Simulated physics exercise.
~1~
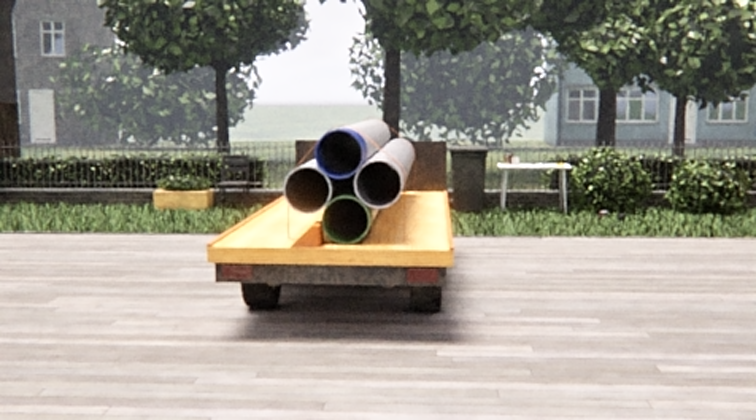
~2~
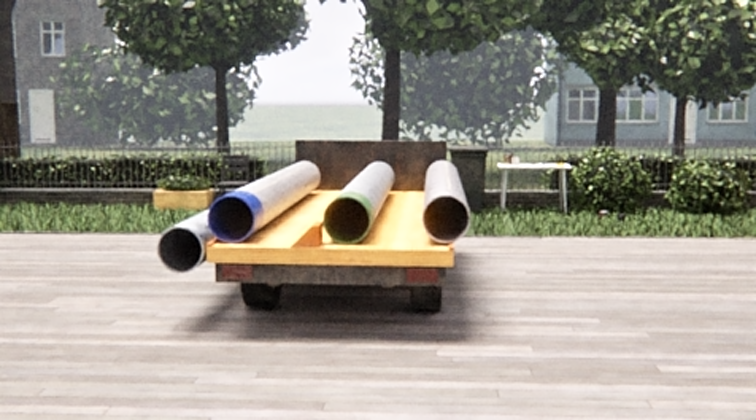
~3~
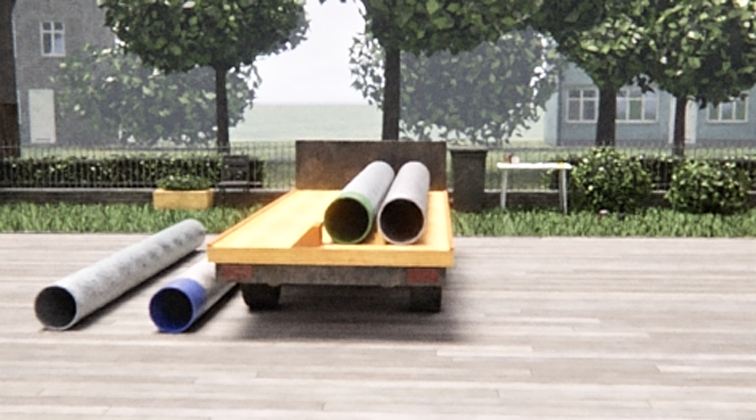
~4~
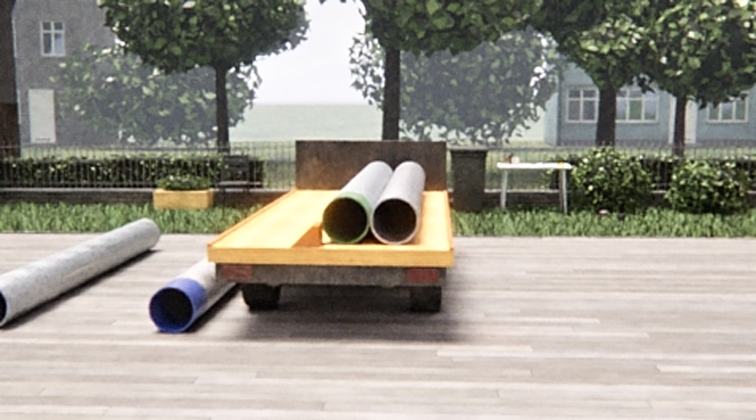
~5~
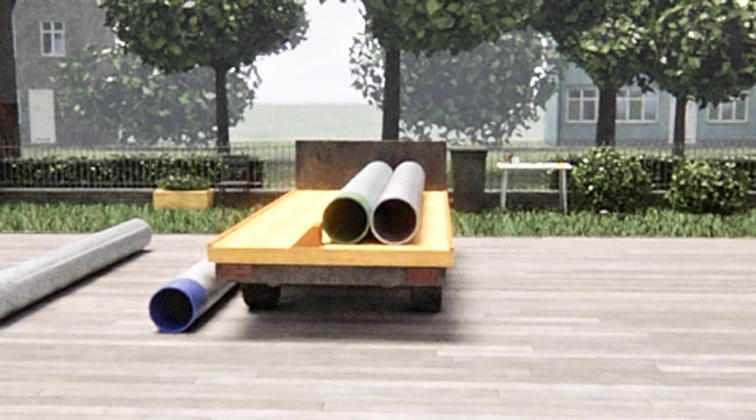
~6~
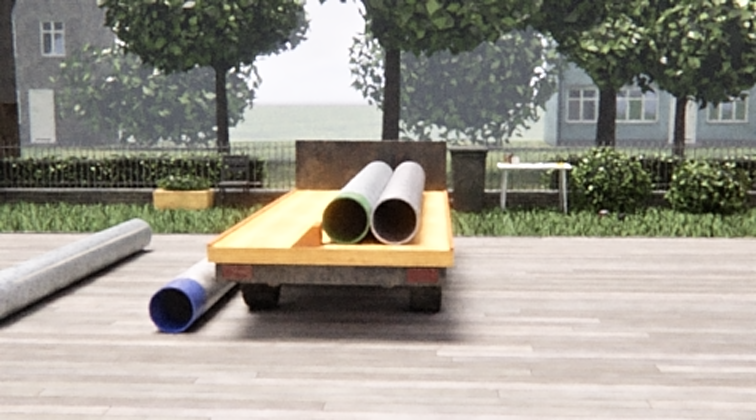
Four hollow steel pipes, one rimmed in blue and one in green, lie stacked on a low yellow trailer, seen from behind on a pale plank-like pavement, with trees, hedges and grey buildings beyond. The blue-rimmed pipe rests on top and the green-rimmed one sits low in the middle. The stack collapses and the pipes spread across the deck, a plain one going over the left edge. The blue one follows, dropping to the ground beside the trailer, while the plain one rolls farther left. Finally, the green-rimmed pipe and another plain one rest side by side aboard.
